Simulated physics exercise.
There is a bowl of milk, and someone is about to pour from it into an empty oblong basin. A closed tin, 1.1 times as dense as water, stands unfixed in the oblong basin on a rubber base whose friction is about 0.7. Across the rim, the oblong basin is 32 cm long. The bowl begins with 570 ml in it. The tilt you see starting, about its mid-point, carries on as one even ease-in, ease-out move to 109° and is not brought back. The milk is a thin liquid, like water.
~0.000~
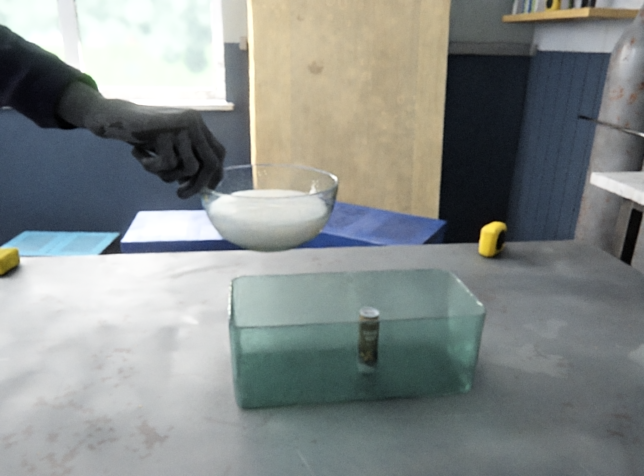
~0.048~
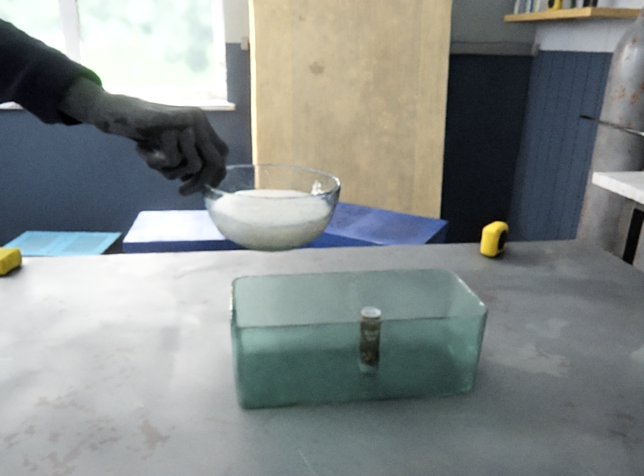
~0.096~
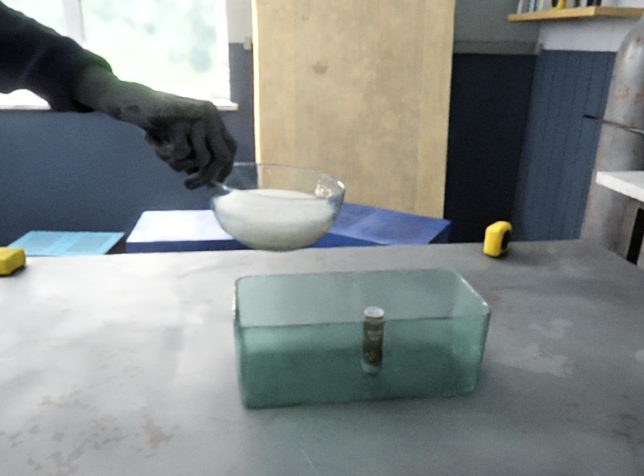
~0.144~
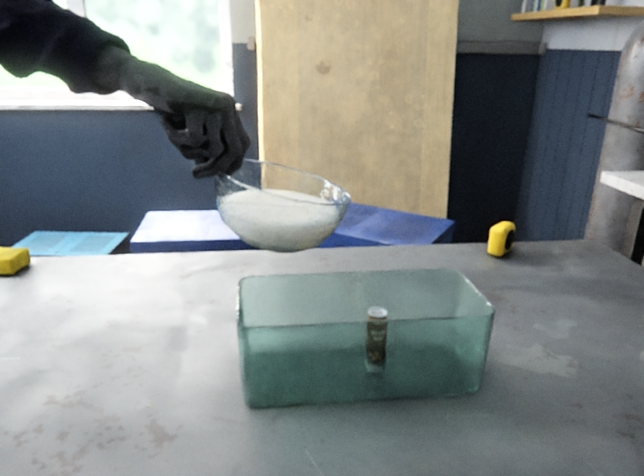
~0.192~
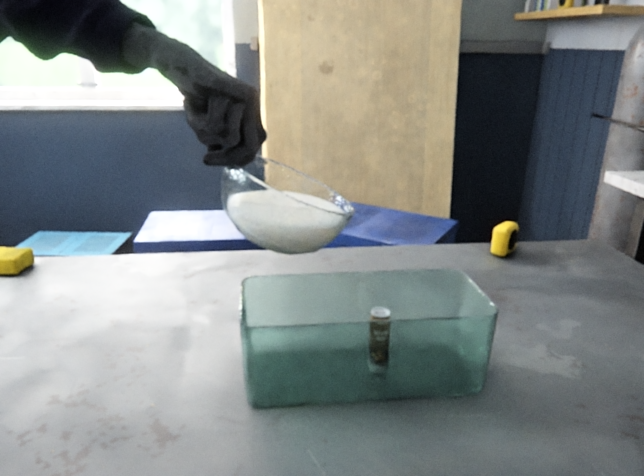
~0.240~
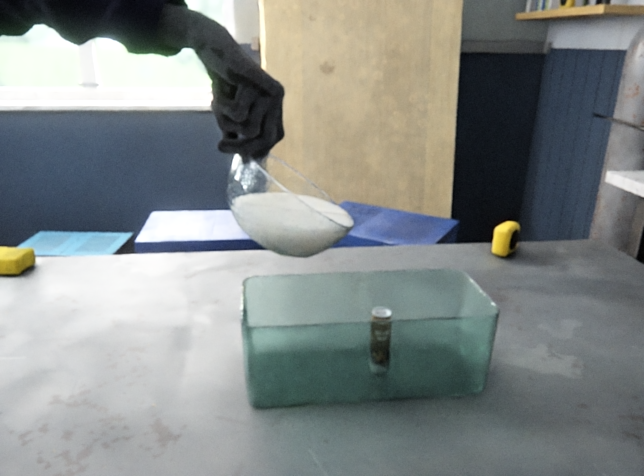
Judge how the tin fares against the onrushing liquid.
It gets bowled over.
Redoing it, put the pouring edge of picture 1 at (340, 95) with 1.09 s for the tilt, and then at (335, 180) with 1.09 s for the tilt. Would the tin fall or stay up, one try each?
Run one: It does not tip. Run two: It does not tip.
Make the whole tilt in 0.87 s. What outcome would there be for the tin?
Outcome - the tin remains standing.
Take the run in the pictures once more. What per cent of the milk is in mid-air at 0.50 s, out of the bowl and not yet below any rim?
I'd put it at about 28 percent.
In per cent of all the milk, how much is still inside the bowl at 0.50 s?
Around 12 percent.
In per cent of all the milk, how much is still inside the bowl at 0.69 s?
0 per cent or thereabouts.
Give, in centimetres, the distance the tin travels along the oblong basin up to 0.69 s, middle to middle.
Its middle sits about 3 cm from the start.
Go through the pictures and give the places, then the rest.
In the first picture, it leans 0°; its right rim is at (336, 180); the milk meets the walls at (208, 205) and (328, 203); the oblong basin's rim runs from (230, 302) to (467, 291); the tin's top is at (370, 315).
In the second picture, it leans 2°; its right rim is at (339, 182); the milk meets the walls at (210, 205) and (330, 204).
In the third picture, it leans 7°; its right rim is at (343, 188); the milk meets the walls at (214, 203) and (334, 205).
In the fourth picture, it leans 14°; its right rim is at (348, 197); the milk meets the walls at (220, 201) and (339, 208).
In the fifth picture, it leans 25°; its right rim is at (352, 209); the milk meets the walls at (226, 201) and (346, 211).
In the sixth picture, it leans 37°; its right rim is at (350, 223); the milk meets the walls at (233, 201) and (348, 214); 1 per cent is over the edge.
After 0.50 s the tilt is 101° and 12 per cent is still to pour; the tin stands where it began.
After 0.69 s the tilt is 109° and 0 per cent is still to pour; the tin leans 16°.
After 0.89 s the tilt is 109° and 0 per cent is still to pour; the tin lies on its side.
After 1.11 s the tilt is 109° and 0 per cent is still to pour; the tin lies on its side.
In the end the tin lies on its side.
